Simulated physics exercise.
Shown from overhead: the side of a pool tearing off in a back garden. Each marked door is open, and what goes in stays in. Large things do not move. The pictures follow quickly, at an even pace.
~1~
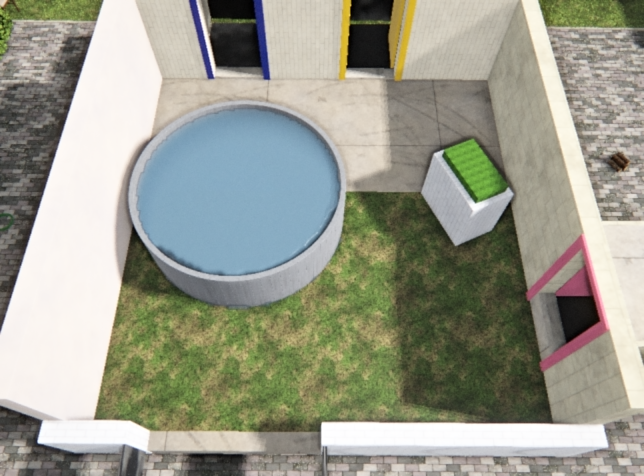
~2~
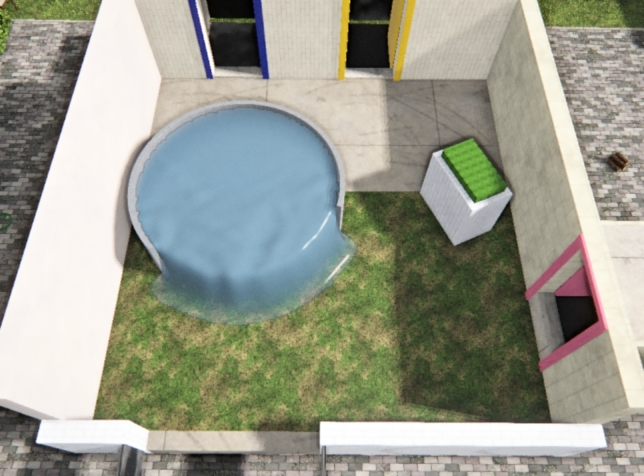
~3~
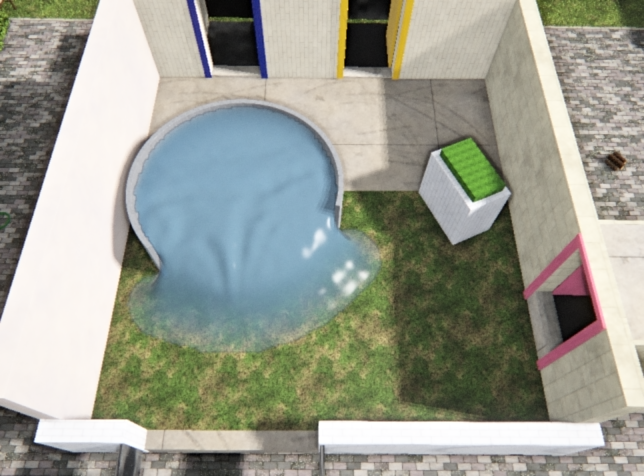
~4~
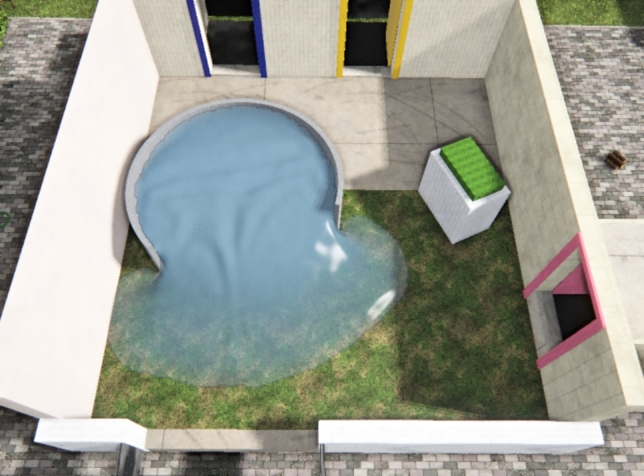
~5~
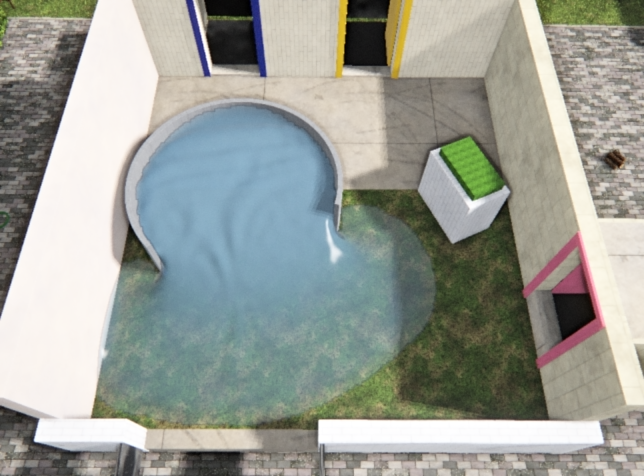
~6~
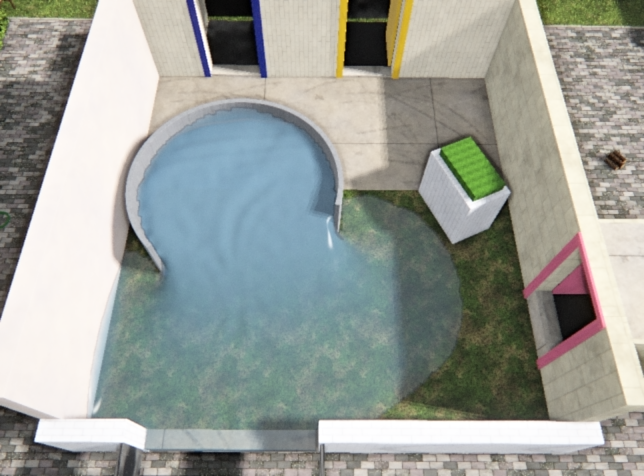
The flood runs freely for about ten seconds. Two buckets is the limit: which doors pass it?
The pink door does not surpass two buckets. The yellow door surpasses two buckets. The blue door does not surpass two buckets.
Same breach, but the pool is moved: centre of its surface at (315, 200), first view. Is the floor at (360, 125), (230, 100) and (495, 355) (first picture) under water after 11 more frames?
I'd say still dry for the first, still dry for the second and swamped for the third.
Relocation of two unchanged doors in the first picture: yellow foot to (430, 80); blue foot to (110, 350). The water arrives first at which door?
I'd go with the blue door.
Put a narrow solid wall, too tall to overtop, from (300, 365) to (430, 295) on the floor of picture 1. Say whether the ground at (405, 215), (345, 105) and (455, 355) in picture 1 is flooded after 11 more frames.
Lab note - spot 1 inundated, spot 2 parched, spot 3 parched.
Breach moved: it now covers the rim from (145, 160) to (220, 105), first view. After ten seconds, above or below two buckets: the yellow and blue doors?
Well, yellow gets past it and blue gets past it.
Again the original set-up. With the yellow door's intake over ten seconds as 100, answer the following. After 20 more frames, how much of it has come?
Around 0 percent.
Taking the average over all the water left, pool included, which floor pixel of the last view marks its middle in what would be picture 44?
Somewhere around (318, 269) in the last view.
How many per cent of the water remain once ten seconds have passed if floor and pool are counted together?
Roughly 46 parts in a hundred.
A moment on, water covers 55 % of the floor; the pink door wet at the sill, nothing in, the yellow door not reached, the blue door not reached.
Next, water covers 55 % of the floor; the pink door wet at the sill, nothing in, the yellow door not reached, the blue door not reached.
Then, water covers 60 % of the floor; the pink door wet at the sill, nothing in, the yellow door not reached, the blue door not reached.
Later, water covers 95 % of the floor; the pink door wet at the sill, nothing in, the yellow door under two buckets in, the blue door wet at the sill, nothing in.
In the end, water covers 95 % of the floor; the pink door wet at the sill, nothing in, the yellow door over two buckets in, the blue door under two buckets in.
